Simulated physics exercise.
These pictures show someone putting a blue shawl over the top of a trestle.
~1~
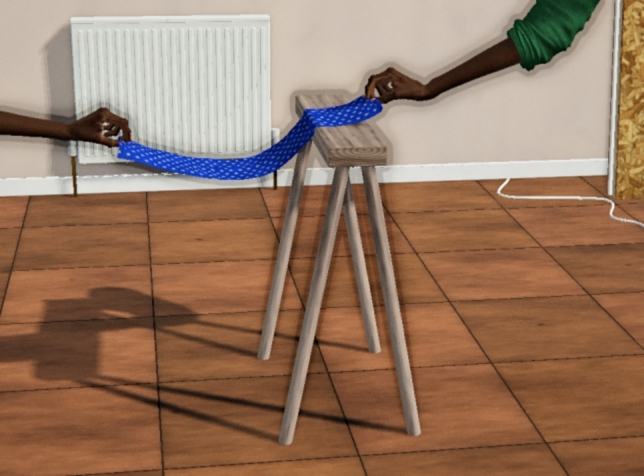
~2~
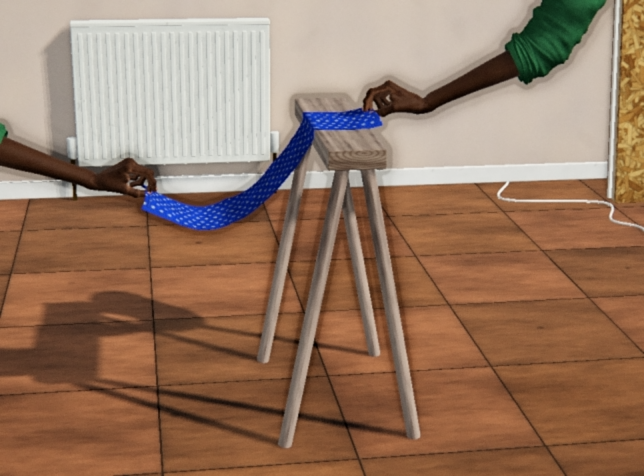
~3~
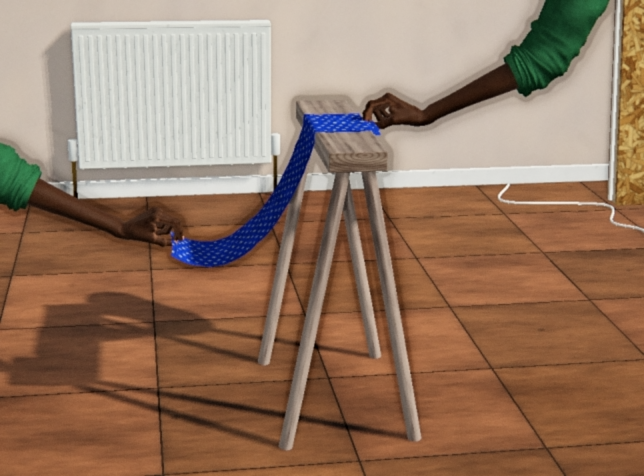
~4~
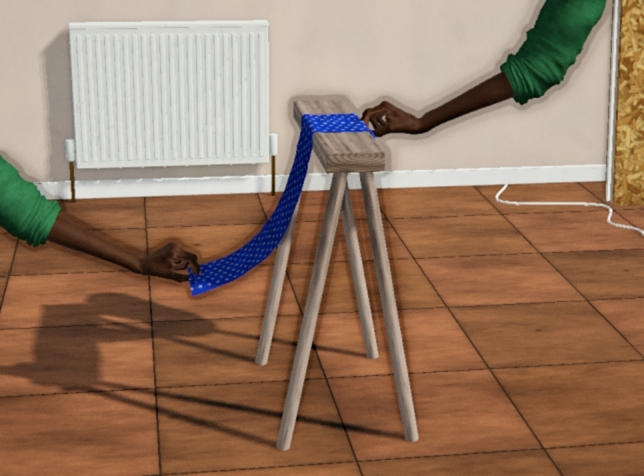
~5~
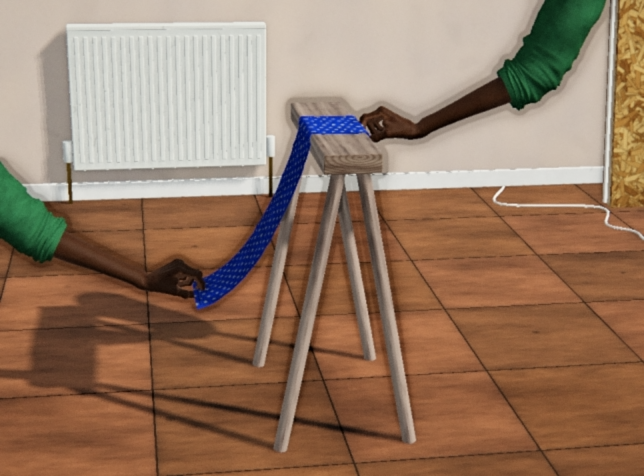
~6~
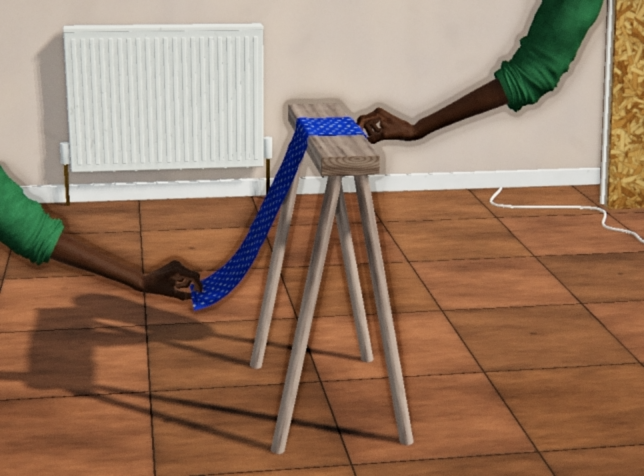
A blue shawl hangs in a shallow curve between two hands, draped across the top of a wooden trestle. The left hand lowers its end and moves inward while the right hand keeps hold close to the trestle top. The shawl slopes down more steeply on the left, and then both hands stay almost still.
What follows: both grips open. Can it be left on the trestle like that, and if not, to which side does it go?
In the end the blue shawl slips off to the left.
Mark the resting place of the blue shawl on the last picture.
Around (277, 403).
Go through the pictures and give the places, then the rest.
Left end (123, 159); right end (380, 113); top of the trestle (358, 152), in the first frame.
Left end (147, 212); right end (378, 127), in the second frame.
Left end (176, 258); right end (375, 135); top of the trestle (359, 157), in the third frame.
Left end (198, 294); right end (372, 139), in the fourth frame.
Left end (203, 308); right end (370, 143), in the fifth frame.
Left end (200, 309); right end (367, 144); far more of it on the left, in the sixth frame.
Then, 0.26 s later than the last view, shawl sliding left.
Then, 0.48 s later than the last view, shawl clear of the top and falling near (276, 360).
Then, 0.70 s later than the last view, shawl in a heap on the floor near (276, 402).
Finally, shawl in a heap on the floor near (277, 403). The blue shawl falls on the left side.
